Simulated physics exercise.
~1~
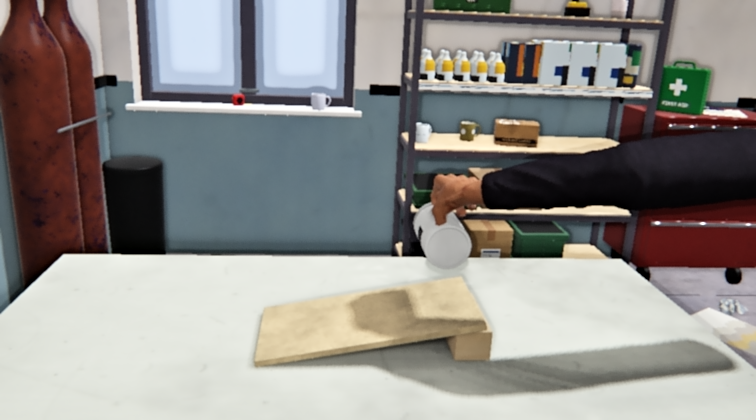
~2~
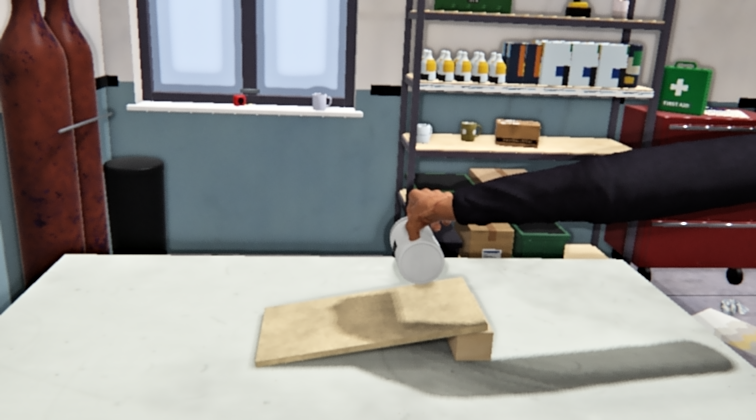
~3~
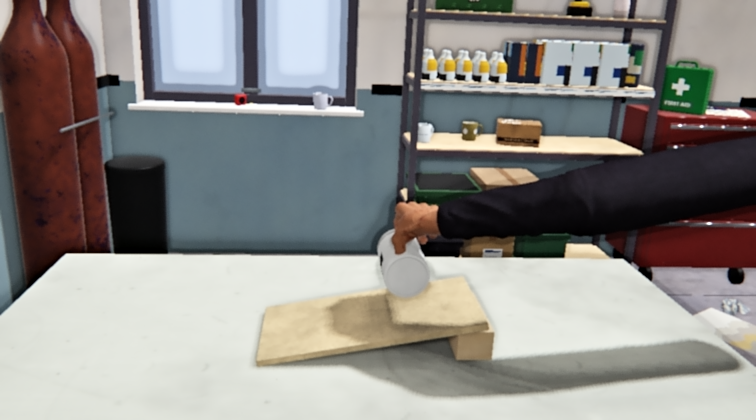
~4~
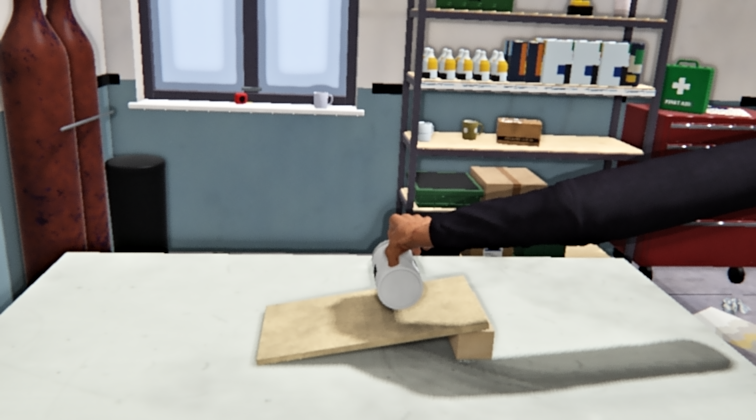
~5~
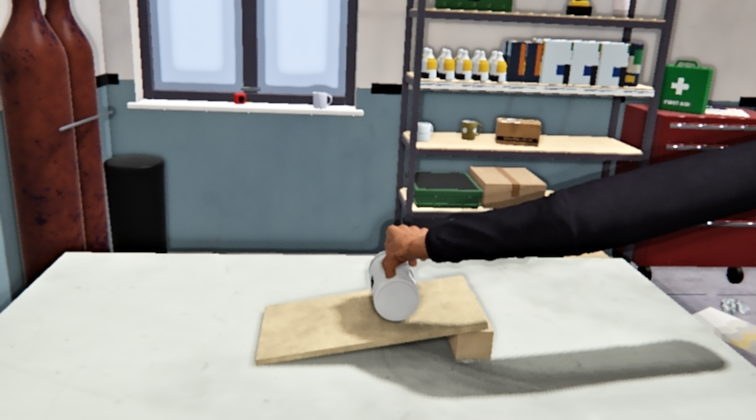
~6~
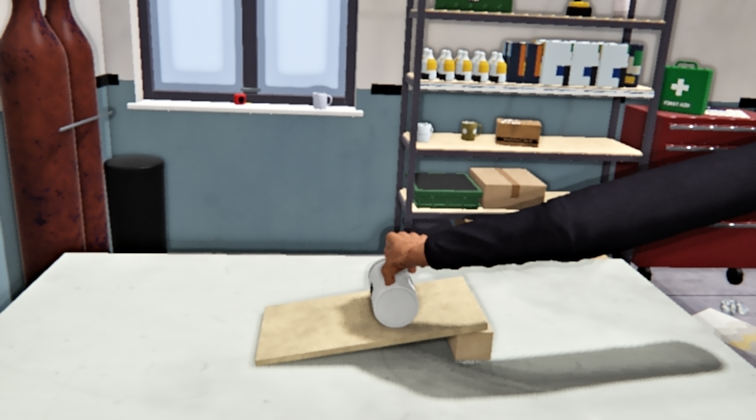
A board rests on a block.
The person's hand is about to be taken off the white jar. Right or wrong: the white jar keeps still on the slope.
Wrong, it moves down.
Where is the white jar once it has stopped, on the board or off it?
In the end it goes over the edge.
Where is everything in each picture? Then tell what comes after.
On its way; white jar (441, 234), in the first frame.
On its way; white jar (416, 249), in the second frame.
On its way; white jar (402, 261), in the third frame.
On its way; white jar (396, 273), in the fourth frame.
On its way; white jar (393, 284), in the fifth frame.
In place under the hand; white jar (392, 290), in the sixth frame.
Then, 0.80 s on from there, white jar shifted well along near (266, 310).
Then, 1.20 s on from there, white jar now off the board.
Then, 1.70 s on from there, things are still on the move.
Then, 2.00 s on from there, as before.
In the end, off the board, white jar. The white jar goes downhill.
